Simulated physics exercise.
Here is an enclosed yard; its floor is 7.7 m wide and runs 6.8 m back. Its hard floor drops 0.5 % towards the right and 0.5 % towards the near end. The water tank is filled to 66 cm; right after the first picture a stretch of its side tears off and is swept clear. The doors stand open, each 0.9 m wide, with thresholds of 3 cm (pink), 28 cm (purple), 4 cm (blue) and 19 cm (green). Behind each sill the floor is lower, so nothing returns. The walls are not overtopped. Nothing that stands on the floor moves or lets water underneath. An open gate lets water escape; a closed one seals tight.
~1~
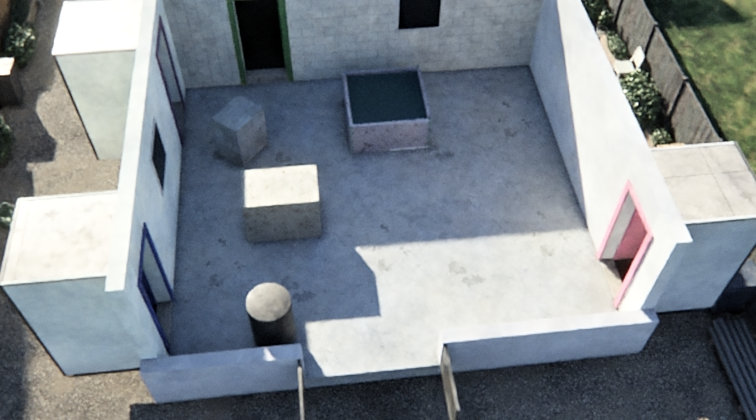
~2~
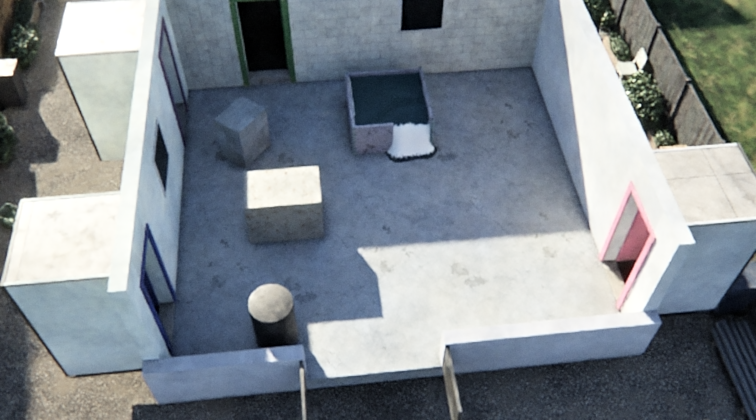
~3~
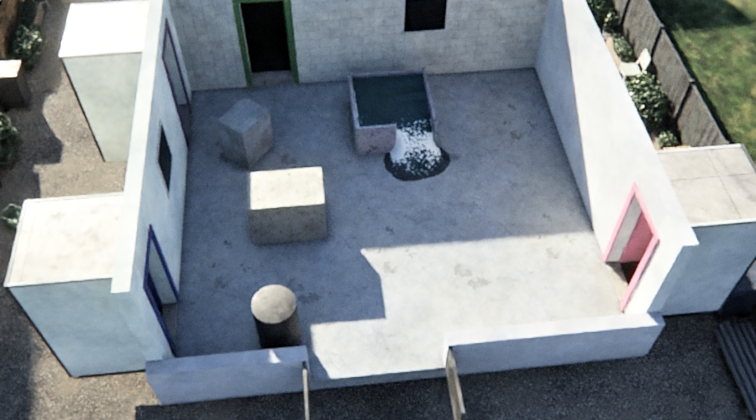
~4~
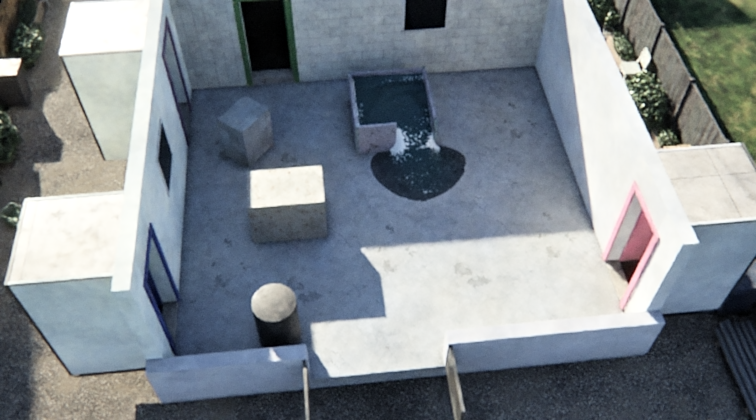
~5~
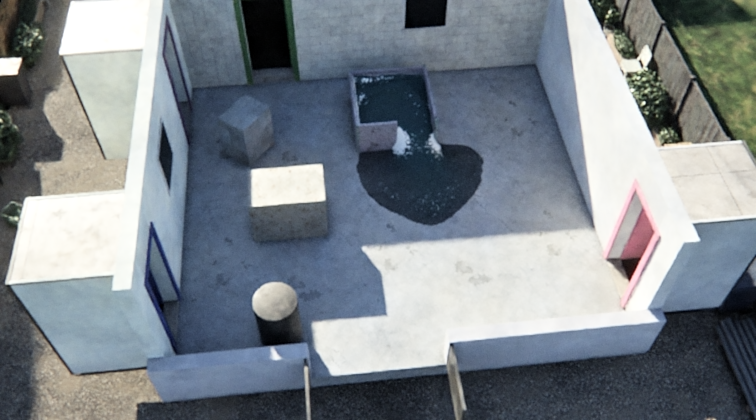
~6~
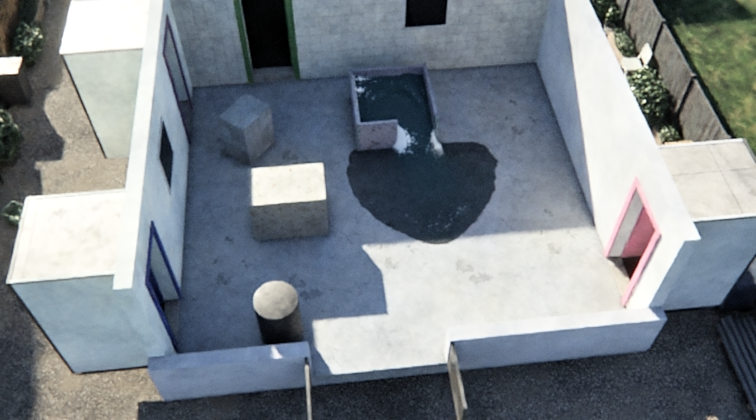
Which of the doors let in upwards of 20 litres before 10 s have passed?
Within that time: At the pink door it passes the limit; at the purple door it keeps below the limit; at the blue door it keeps below the limit; at the green door it does not reach the limit.
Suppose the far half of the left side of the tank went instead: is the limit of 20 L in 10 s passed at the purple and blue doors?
Against that limit: Purple not over, blue past it.
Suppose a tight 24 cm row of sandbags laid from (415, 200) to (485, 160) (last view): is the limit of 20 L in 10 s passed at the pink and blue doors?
Against that limit: Pink not over, blue not over.
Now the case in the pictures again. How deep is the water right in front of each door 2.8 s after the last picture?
In cm: Pink 9, purple 0, blue 0, green 0.
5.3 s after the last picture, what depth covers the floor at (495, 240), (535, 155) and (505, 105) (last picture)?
Roughly 3, 1 and 0 cm, in turn.
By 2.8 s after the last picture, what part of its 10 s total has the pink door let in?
Some 15 per cent by then.
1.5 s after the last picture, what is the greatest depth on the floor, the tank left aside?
About 22 cm.
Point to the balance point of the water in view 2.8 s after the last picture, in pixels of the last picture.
Around (447, 206).
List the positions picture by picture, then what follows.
Still water, 66 cm deep, in the water tank at (386, 98), in the first frame.
The front is at (432, 151), 0.4 m from the gap at (411, 140); 0.1 m2 of floor is under water; 66 cm left at the back of the water tank, in the second frame.
Water pours out at (414, 142) and has run 0.8 m, to (404, 177); typically 9 cm deep outside, 66 cm at the water tank's back, in the third frame.
Water pours out at (414, 141) and has run 1.3 m, to (432, 195); typically 6 cm deep outside, 60 cm at the water tank's back, in the fourth frame.
Water pours out at (415, 139) and has run 1.9 m, to (435, 220); typically 4 cm deep outside, 56 cm at the water tank's back, in the fifth frame.
Water pours out at (415, 137) and has run 2.4 m, to (446, 239); typically 4 cm deep outside, 57 cm at the water tank's back, in the sixth frame.
Then, 0.7 s after the last picture water covers 25 % of the floor and is deepest (31 cm) near (422, 149); pink door not reached, purple door not reached, blue door not reached, green door not reached.
Then, 1.5 s after the last picture water covers 40 % of the floor and is deepest (22 cm) near (422, 149); pink door 4 cm at the sill, 0 L in, purple door not reached, blue door not reached, green door not reached.
Then, 2.8 s after the last picture water covers 45 % of the floor and is deepest (20 cm) near (599, 334); pink door 9 cm at the sill, 15 L in, purple door not reached, blue door not reached, green door not reached.
Then, 5.3 s after the last picture water covers 45 % of the floor and is deepest (10 cm) near (630, 331); pink door 9 cm at the sill, 79 L in, purple door not reached, blue door 1 cm at the sill, 0 L in, green door not reached.
Then, 9.3 s after the last picture water covers 50 % of the floor and is deepest (6 cm) near (599, 334); pink door 5 cm at the sill, 116 L in, purple door not reached, blue door 1 cm at the sill, 0 L in, green door not reached.
